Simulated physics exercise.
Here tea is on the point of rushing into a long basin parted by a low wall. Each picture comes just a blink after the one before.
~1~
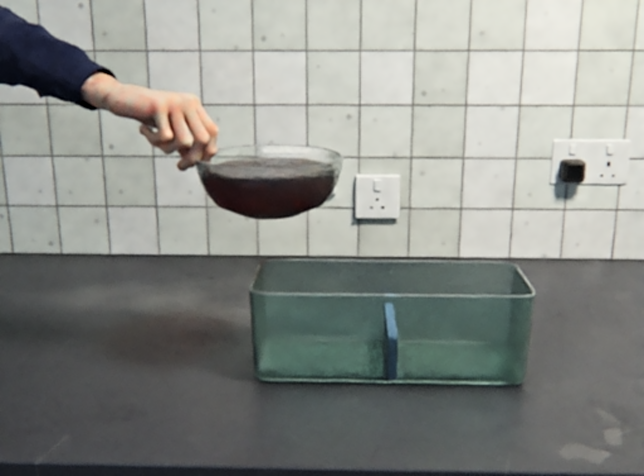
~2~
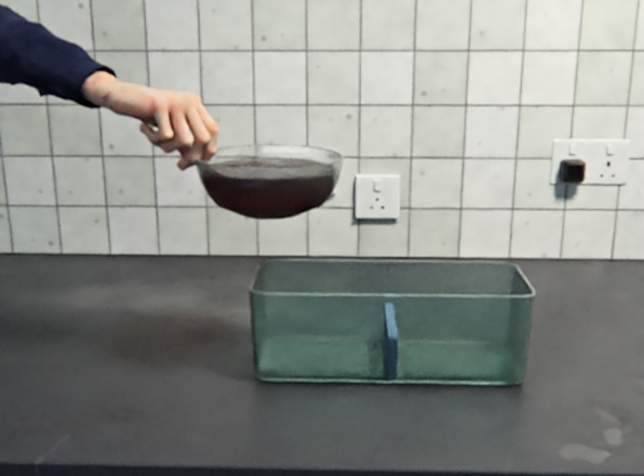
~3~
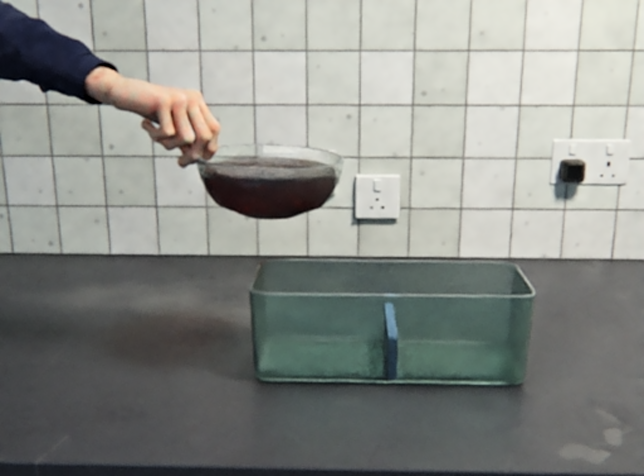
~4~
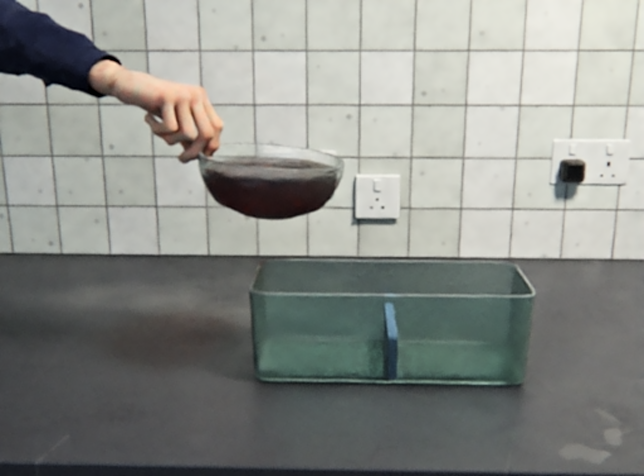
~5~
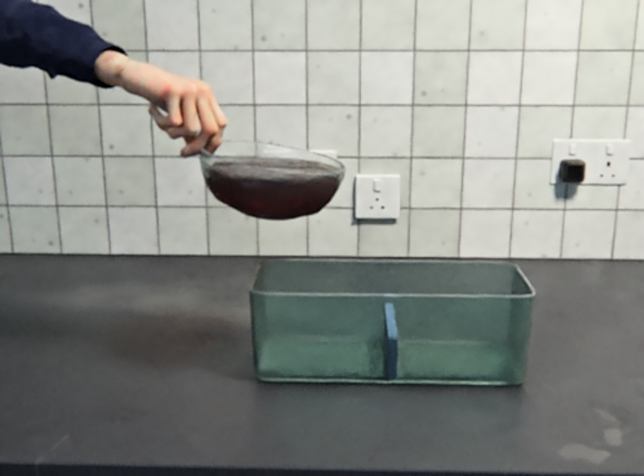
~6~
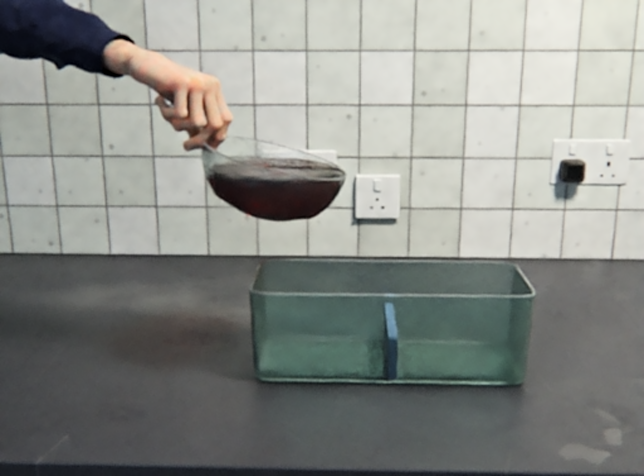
On a dark countertop against white tiles, a hand gradually tilting a glass bowl of dark liquid rightward above a divided basin.
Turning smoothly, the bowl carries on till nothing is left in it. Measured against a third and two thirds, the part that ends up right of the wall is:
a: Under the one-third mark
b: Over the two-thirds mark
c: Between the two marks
Answer: C.
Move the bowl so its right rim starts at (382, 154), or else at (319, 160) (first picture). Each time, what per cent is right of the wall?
You'd see around 80 per cent, and then around 10 per cent.
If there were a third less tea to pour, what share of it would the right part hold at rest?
Roughly 15 %.
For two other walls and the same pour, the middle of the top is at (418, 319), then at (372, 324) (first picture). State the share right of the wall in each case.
Case 1: 0 %; case 2: 65 %.
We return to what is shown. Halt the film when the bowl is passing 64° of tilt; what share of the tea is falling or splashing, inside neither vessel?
Near 30 parts in a hundred.
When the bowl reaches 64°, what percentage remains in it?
About 35 %.
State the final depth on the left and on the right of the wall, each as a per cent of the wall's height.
Left part: 40 per cent; right part: 40.
A moment on, the bowl is tipped part way and 34 per cent is still to pour, 10 is left of the wall and 26 right of it.
Next, the bowl is tipped on its side and 1 per cent is still to pour, 50 is left of the wall and 46 right of it.
Then the bowl is tipped right over and 0 per cent is still to pour, 53 is left of the wall and 46 right of it.
Later the bowl is tipped right over and 0 per cent is still to pour, 53 is left of the wall and 46 right of it.
Finally, 53 per cent lies left of the wall, 46 right of it and 1 outside.
